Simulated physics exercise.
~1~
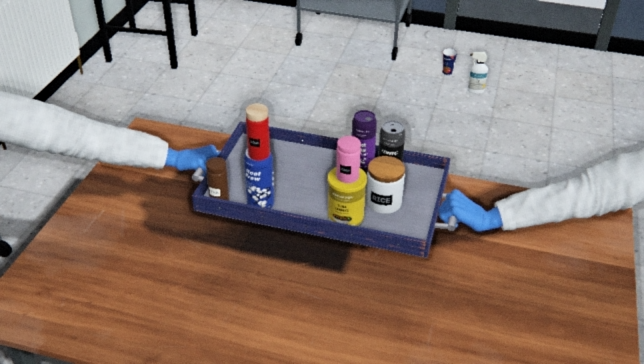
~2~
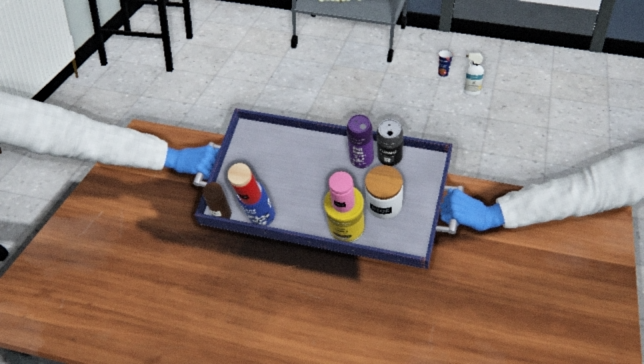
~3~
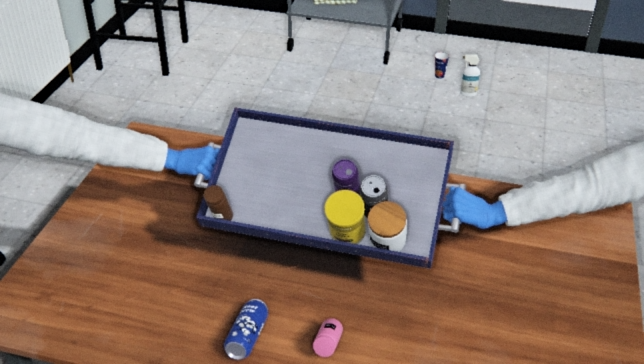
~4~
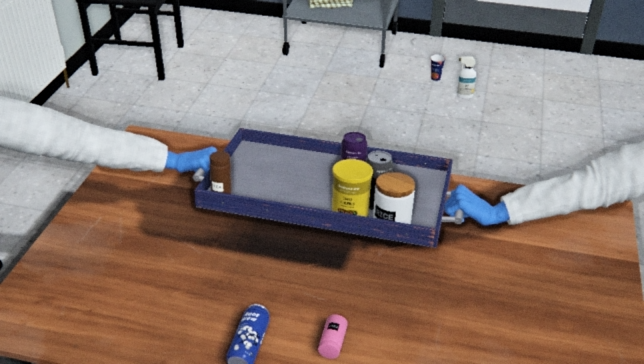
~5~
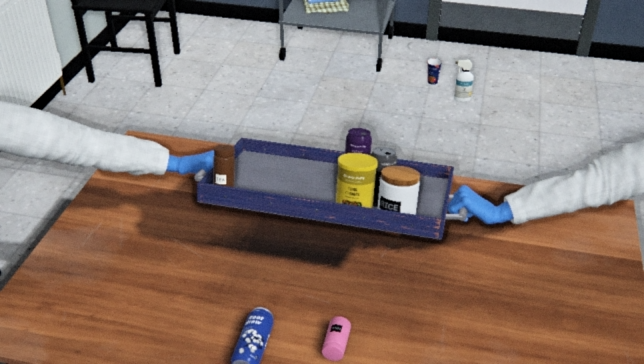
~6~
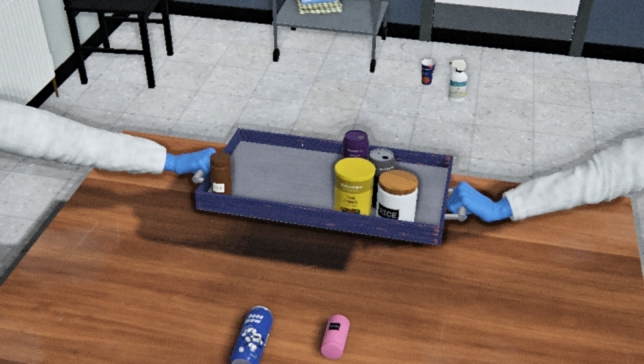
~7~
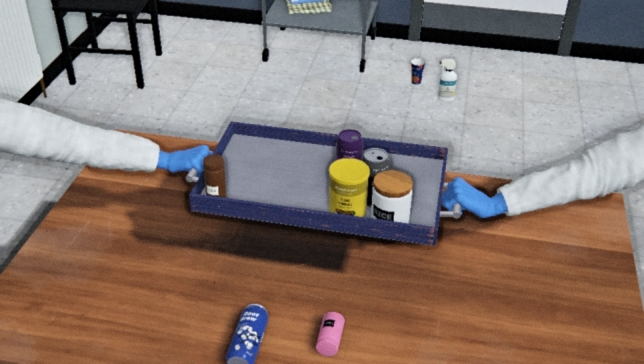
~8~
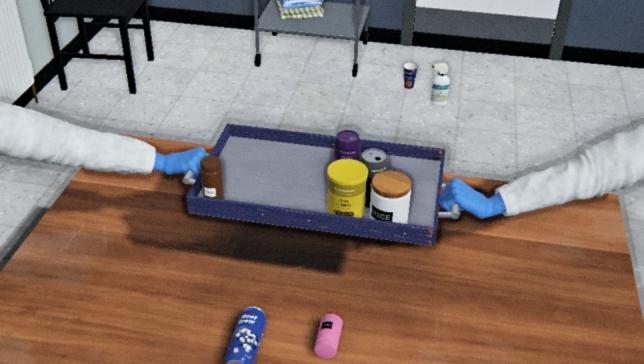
Two gloved hands tip a tray toward the viewer, spilling some containers, then level it.
